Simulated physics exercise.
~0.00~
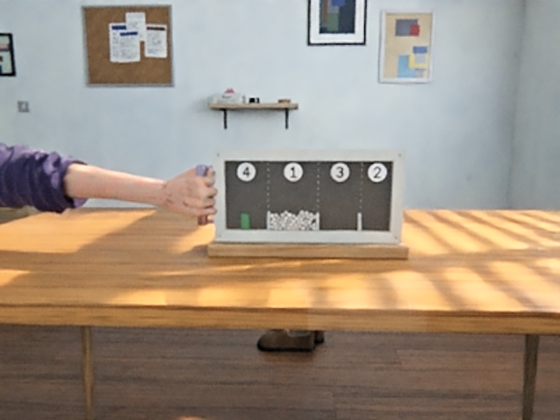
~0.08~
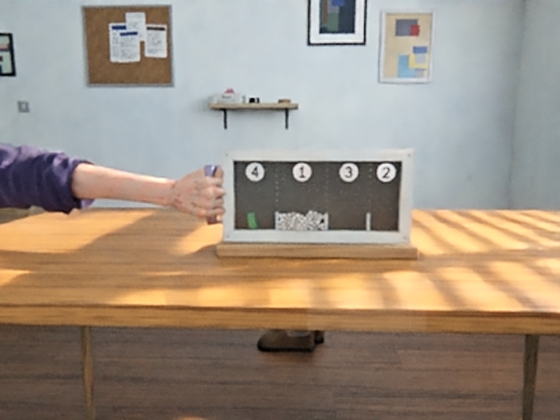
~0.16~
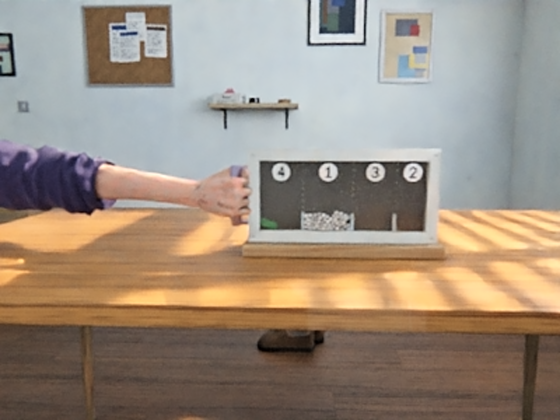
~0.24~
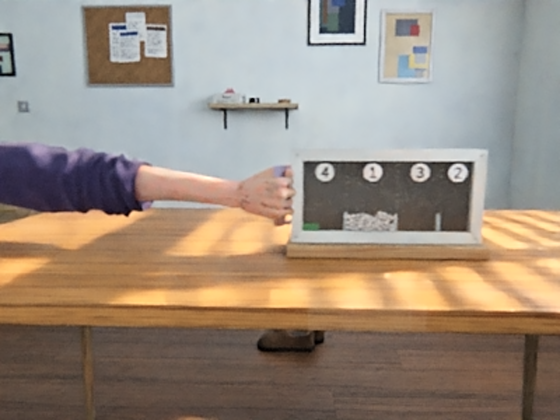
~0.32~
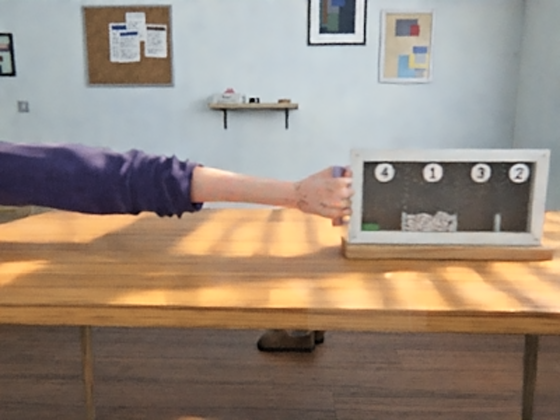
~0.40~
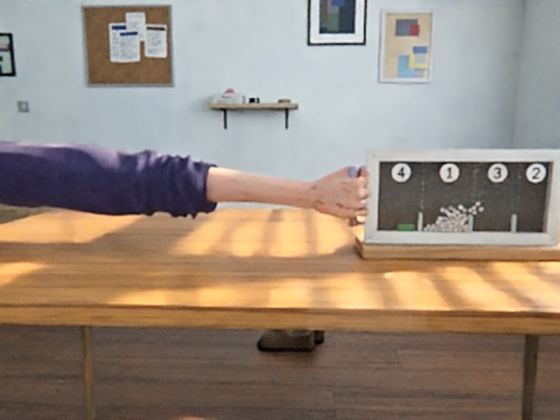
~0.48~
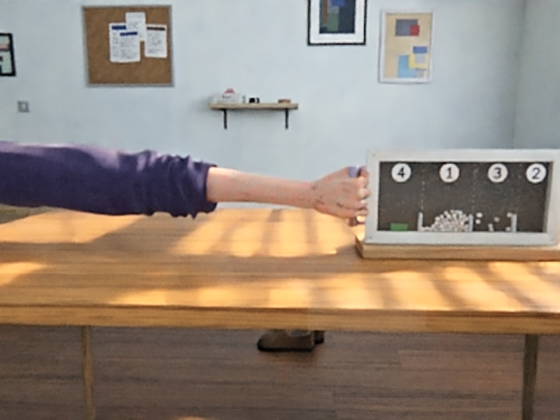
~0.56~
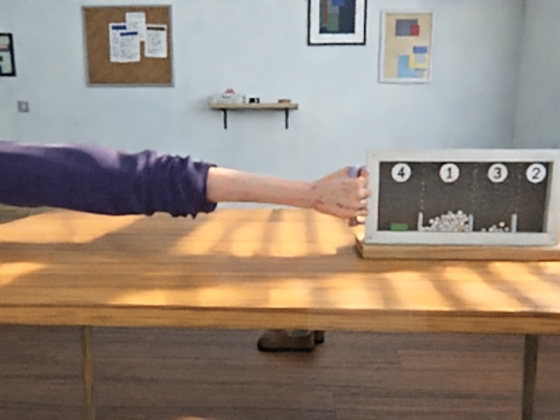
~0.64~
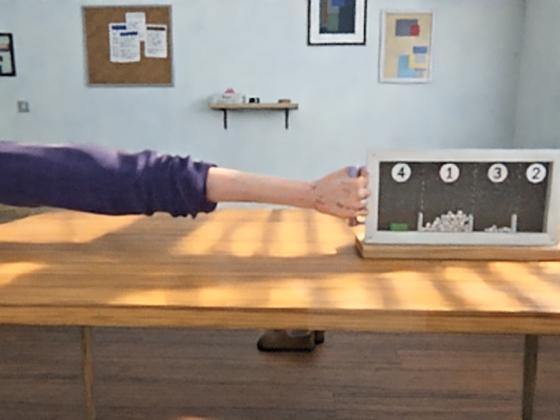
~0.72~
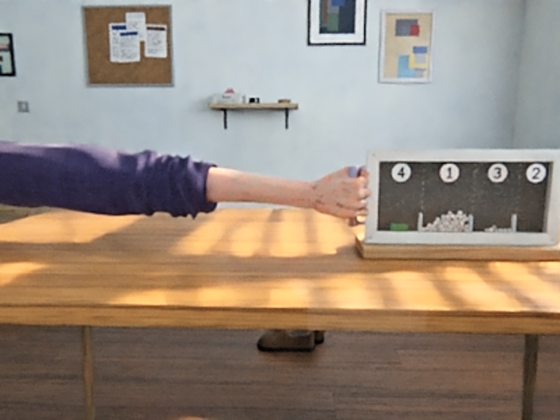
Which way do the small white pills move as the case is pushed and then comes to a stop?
They move to the right, travelling along with the case and then surging further that way as it stops.
